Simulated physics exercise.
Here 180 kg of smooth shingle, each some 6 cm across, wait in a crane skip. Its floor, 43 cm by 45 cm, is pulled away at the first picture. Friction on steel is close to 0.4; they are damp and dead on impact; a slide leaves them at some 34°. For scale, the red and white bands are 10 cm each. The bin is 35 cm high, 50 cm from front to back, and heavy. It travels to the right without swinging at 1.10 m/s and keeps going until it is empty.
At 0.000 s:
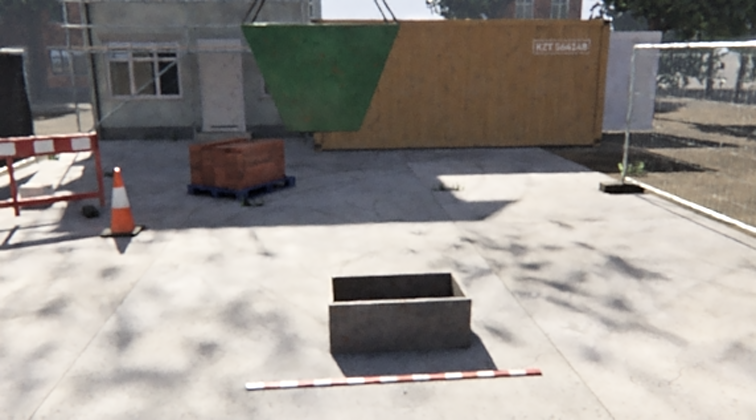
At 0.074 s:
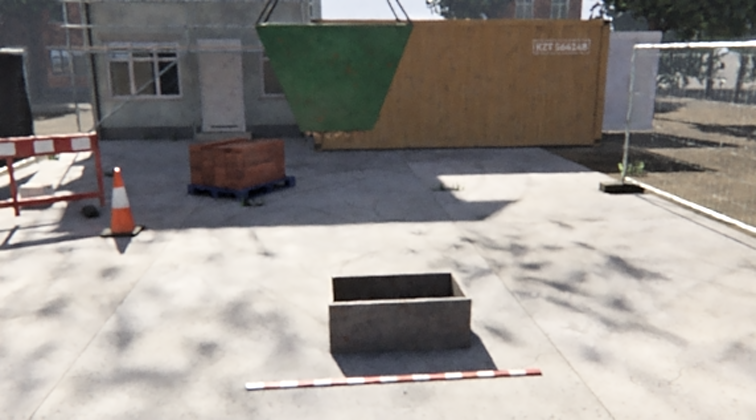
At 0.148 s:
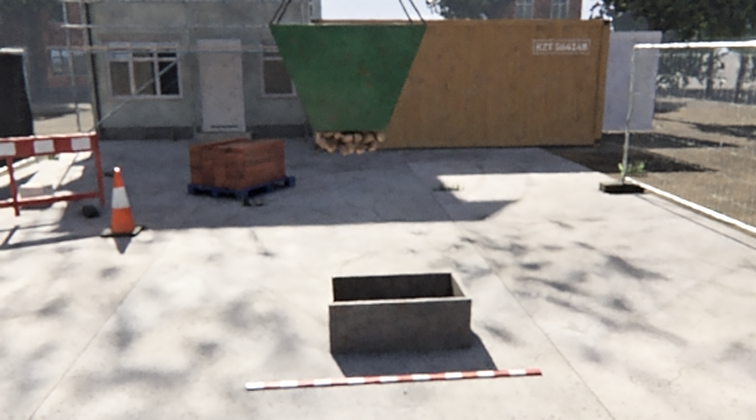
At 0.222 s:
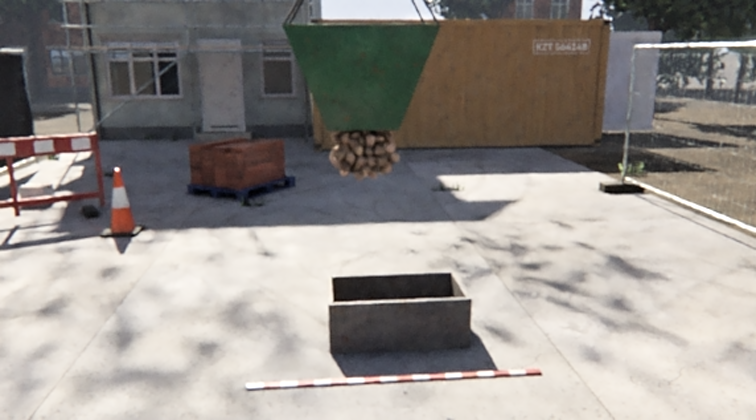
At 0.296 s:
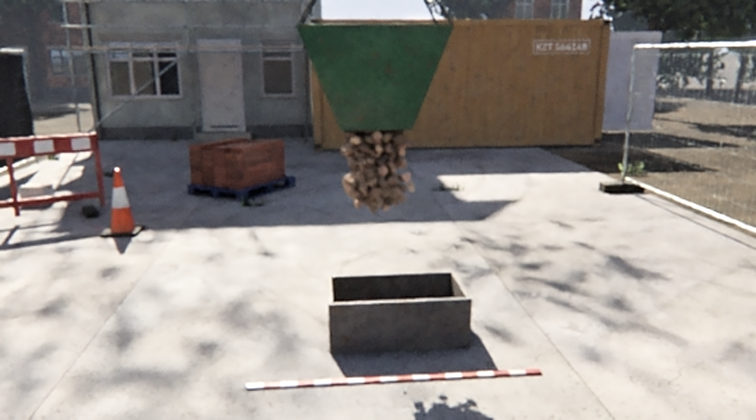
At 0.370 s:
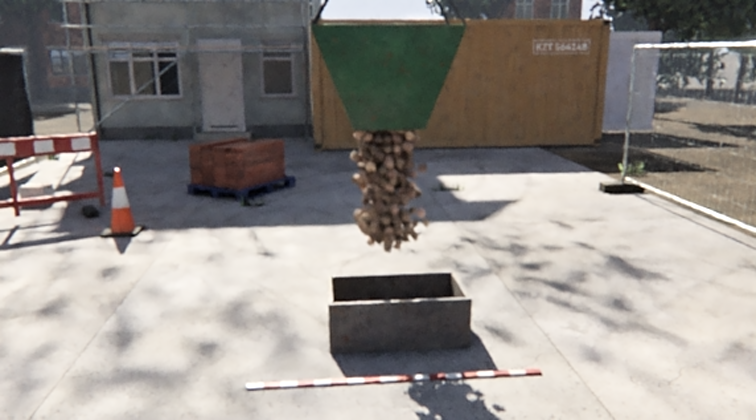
A green crane skip drifting right across a paved building yard, releasing a lengthening stream of brown stones above an open grey bin.
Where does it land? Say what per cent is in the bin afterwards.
Close to 72 in a hundred.
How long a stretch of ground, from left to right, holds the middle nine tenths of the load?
About 180 cm.
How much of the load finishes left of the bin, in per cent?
Near 0 in a hundred.
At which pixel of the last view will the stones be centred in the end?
Around (425, 316).
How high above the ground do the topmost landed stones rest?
Some 36 cm high.
After 0.7 s, 0 % in the crane skip, 95 % falling or lying in the bin, 5 % falling or lying beside or right of the bin; the stones farthest right are at (467, 265).
After 1.1 s, 0 % in the crane skip, 72 % falling or lying in the bin, 28 % falling or lying beside or right of the bin; the stones farthest right are at (561, 304).
After 1.7 s, 0 % in the crane skip, 72 % falling or lying in the bin, 28 % falling or lying beside or right of the bin; the stones farthest right are at (641, 290).
After 2.6 s, 0 % in the crane skip, 72 % falling or lying in the bin, 28 % falling or lying beside or right of the bin; the stones farthest right are at (659, 287).
After 4.5 s, 0 % in the crane skip, 72 % in the bin, 28 % beside or right of the bin; the stones farthest right are at (659, 287).
